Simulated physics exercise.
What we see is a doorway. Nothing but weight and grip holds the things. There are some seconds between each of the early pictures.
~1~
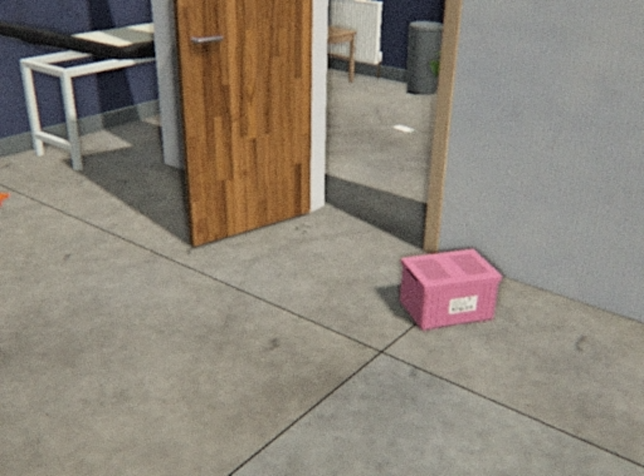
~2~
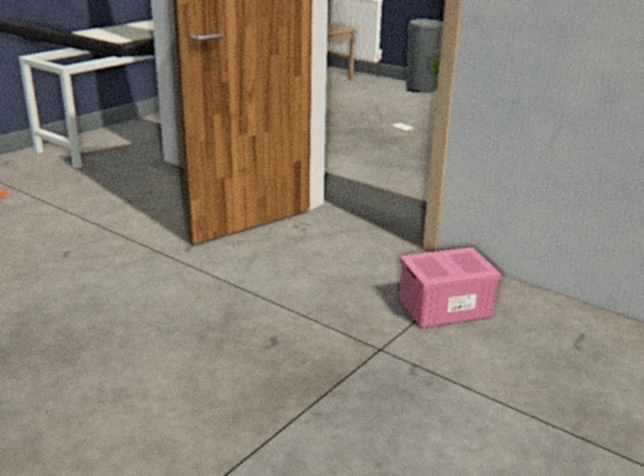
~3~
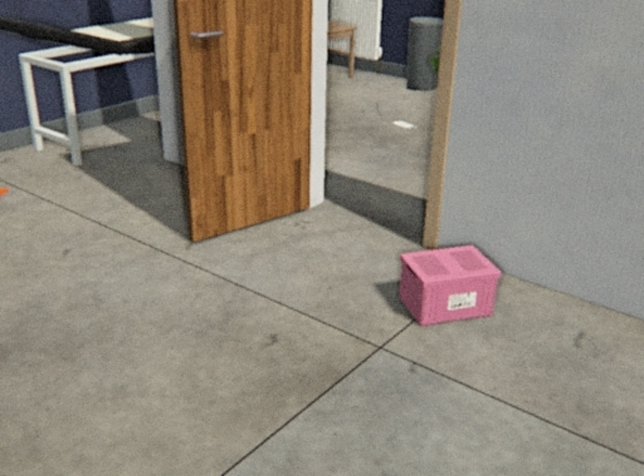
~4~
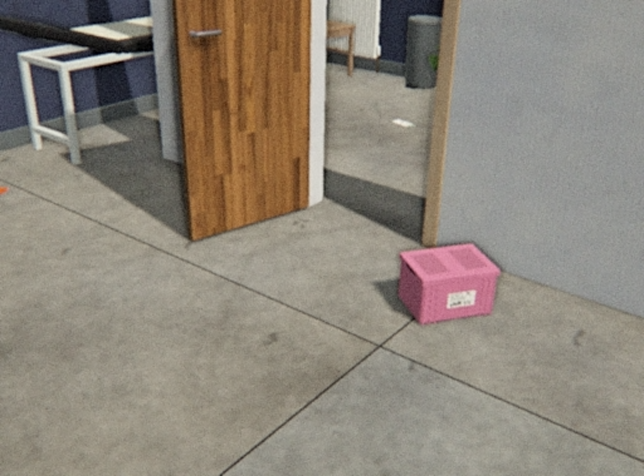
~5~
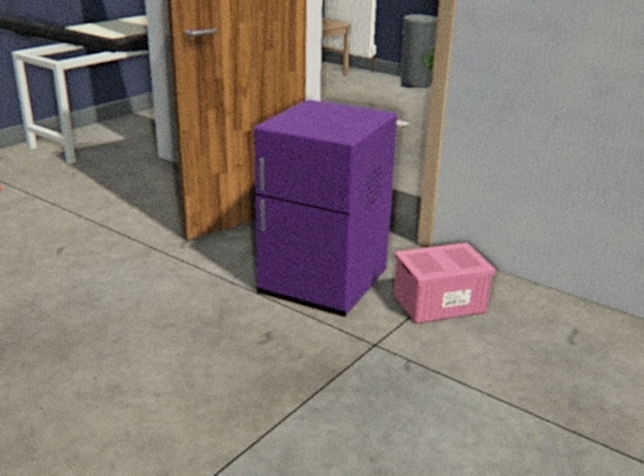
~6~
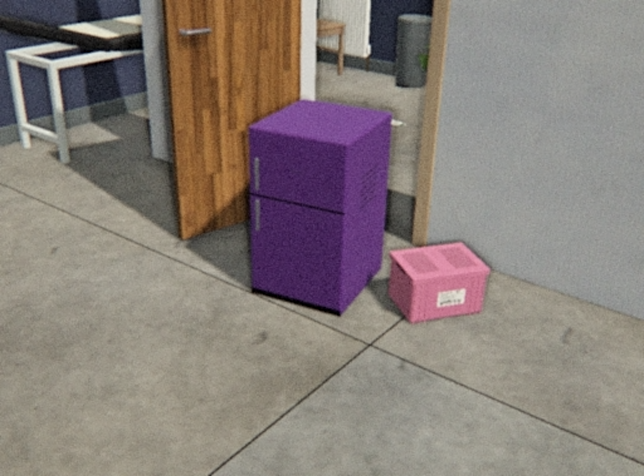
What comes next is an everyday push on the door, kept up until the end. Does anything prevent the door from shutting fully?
You can tell the door won't budge further before the frame.
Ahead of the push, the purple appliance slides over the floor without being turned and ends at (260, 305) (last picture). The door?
It then comes fully to.
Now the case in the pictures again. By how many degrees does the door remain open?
About 60°.
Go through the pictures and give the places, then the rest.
In the first frame, door wide open and still; pink tote (448, 289).
In the second frame, door wide open and still; pink tote (447, 287).
In the third frame, door wide open and still; pink tote (447, 285).
In the fourth frame, door wide open and still; pink tote (446, 284).
In the fifth frame, door wide open and still; pink tote (442, 283).
In the sixth frame, door wide open and still; purple appliance (321, 204); pink tote (436, 282).
Then, 0.40 s after the last picture, door 92° open.
Then, 0.60 s after the last picture, door 79° open.
Then, 0.80 s after the last picture, door 64° open.
At rest, door 60° open; both in place. Seen from the same camera at the end, purple appliance near (323, 204).
